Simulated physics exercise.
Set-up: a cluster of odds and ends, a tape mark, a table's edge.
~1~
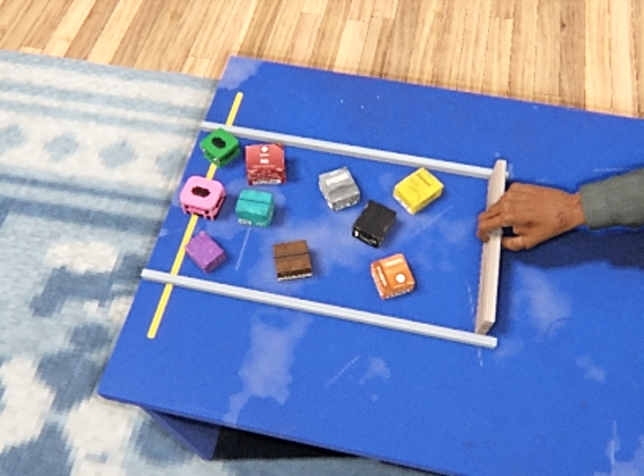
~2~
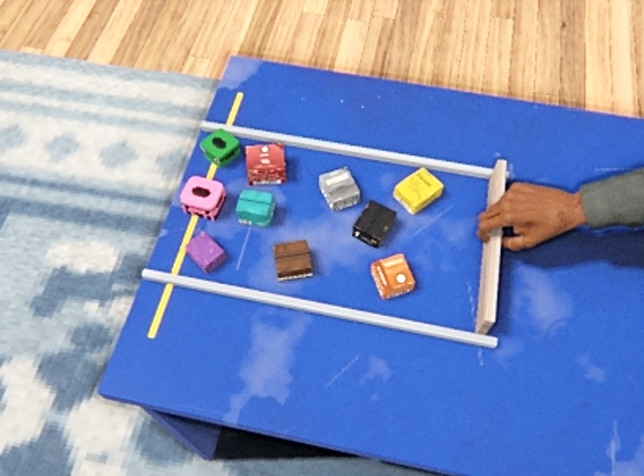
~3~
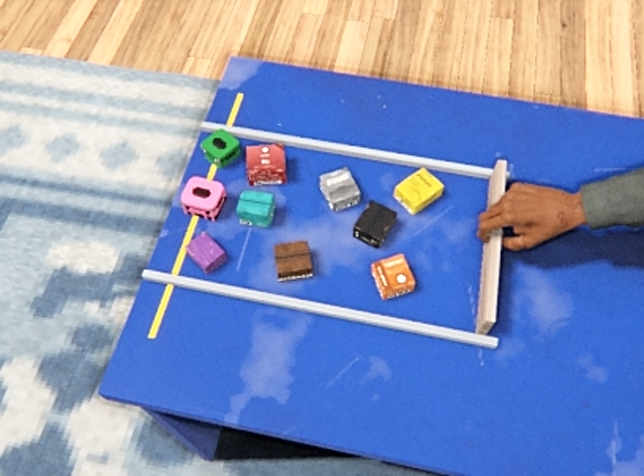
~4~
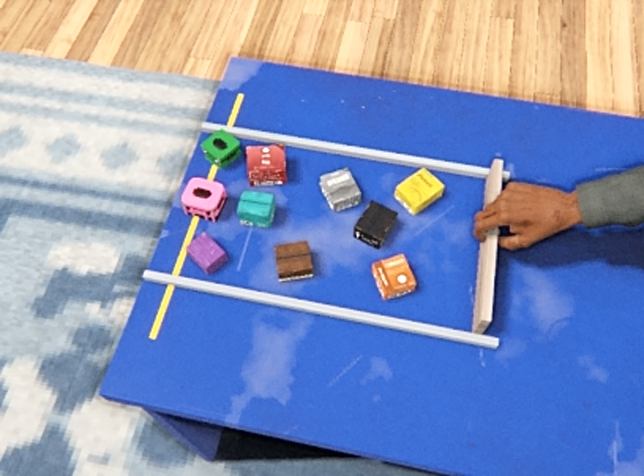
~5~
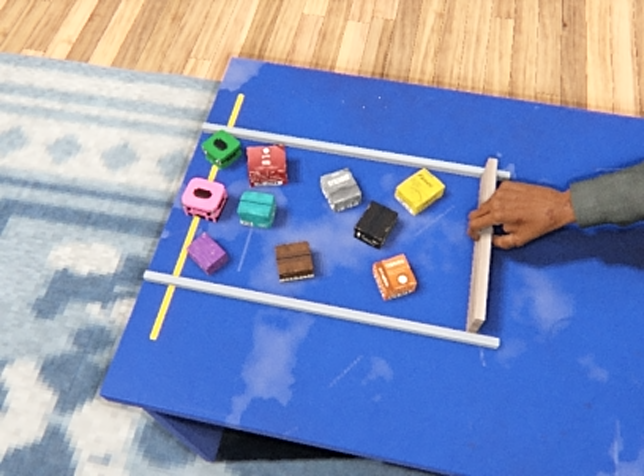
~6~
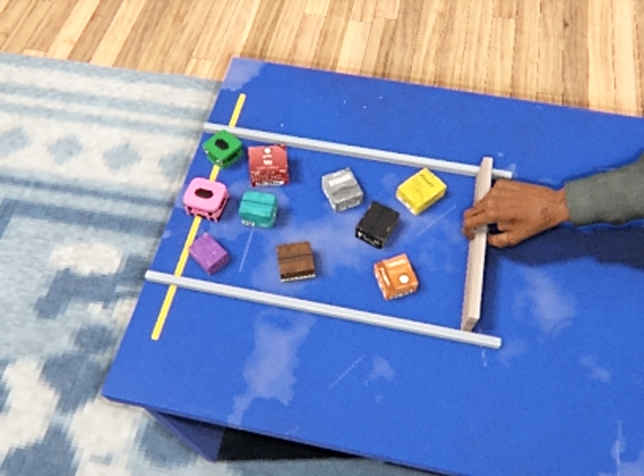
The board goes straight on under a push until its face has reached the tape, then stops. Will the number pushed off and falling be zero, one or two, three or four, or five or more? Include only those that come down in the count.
Five or more spill over.
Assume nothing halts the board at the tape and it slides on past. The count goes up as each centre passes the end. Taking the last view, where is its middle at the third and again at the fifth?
For the first, roughly (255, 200); for the next, roughly (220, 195).
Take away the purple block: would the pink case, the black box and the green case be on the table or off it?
Pink case - gone; black box - safe; green case - gone.
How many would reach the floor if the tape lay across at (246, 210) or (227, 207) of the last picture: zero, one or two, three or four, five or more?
Going place by place, the count is three or four; three or four.
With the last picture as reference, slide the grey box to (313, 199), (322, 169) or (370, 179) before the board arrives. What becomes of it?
In order, the grey box leaves the top; leaves the top; leaves the top.
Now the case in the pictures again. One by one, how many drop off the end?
Taken together, the number is 7.
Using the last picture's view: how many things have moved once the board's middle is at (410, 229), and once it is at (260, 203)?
At the first point the count is 2, at the second it's 10.
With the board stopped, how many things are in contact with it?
All in all, 3.
Early on, none off yet; green case at rest near (224, 150); pink case at rest near (207, 200); purple block at rest near (209, 254).
A while later, none off yet; green case moving near (221, 150); pink case at rest near (207, 200); purple block at rest near (209, 254).
Further along, one off so far; green case in the air near (188, 221); pink case travelled about its own width near (175, 195); purple block travelled well along near (153, 249).
Finally, the number that fall off is five or more; lost, grey box, brown box, turquoise box, red box, purple block, pink case and green case.
